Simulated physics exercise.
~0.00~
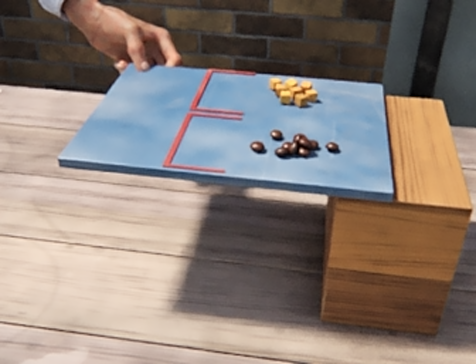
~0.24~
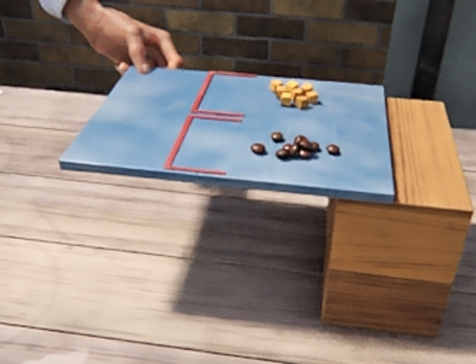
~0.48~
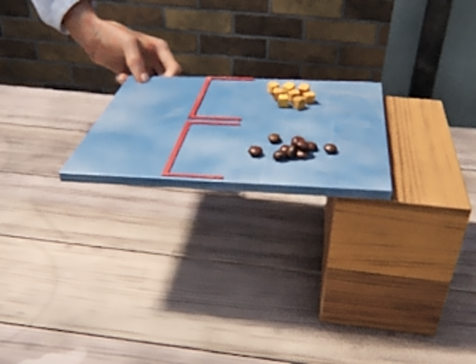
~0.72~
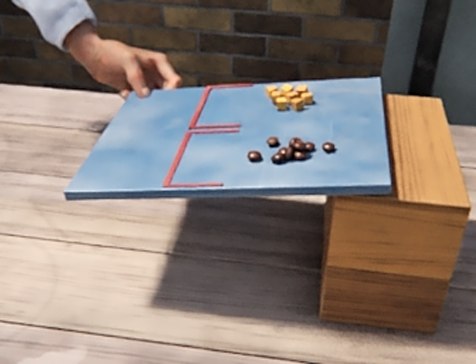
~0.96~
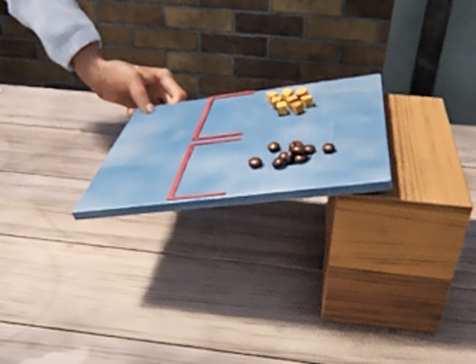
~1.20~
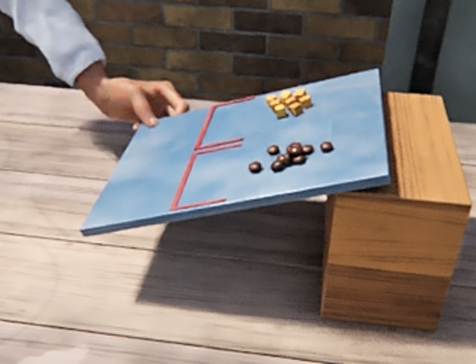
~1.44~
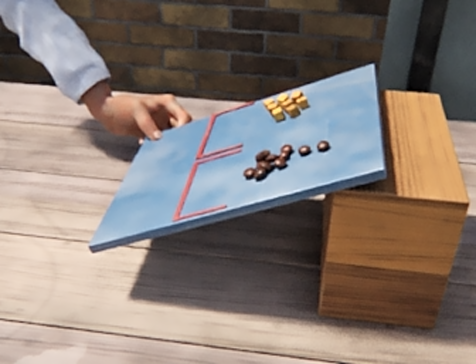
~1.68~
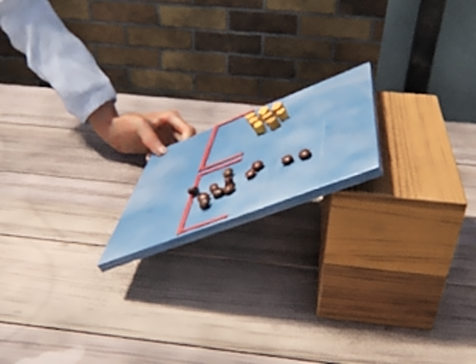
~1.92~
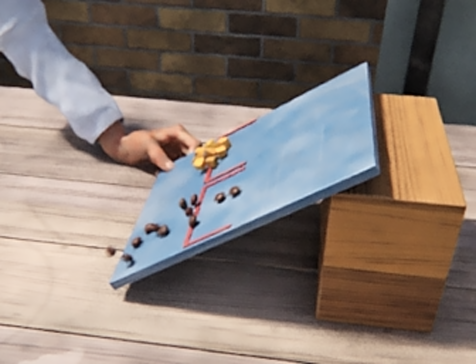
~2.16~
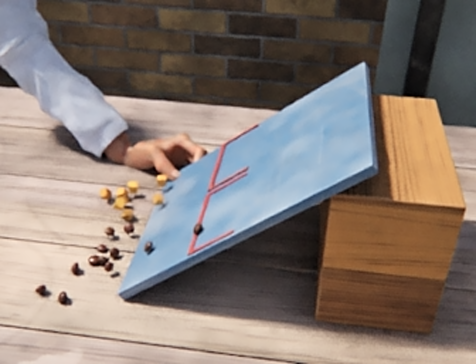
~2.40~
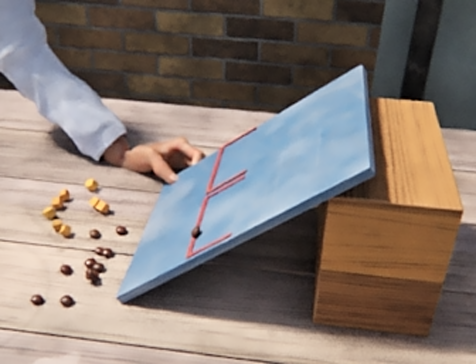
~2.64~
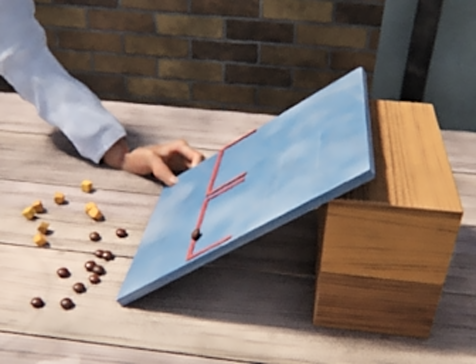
A hand tilted a blue board leaning on a wooden block, lowering its left end until small brown balls and yellow cubes slid down past the red barriers and scattered across the table, leaving one brown ball caught on the board.
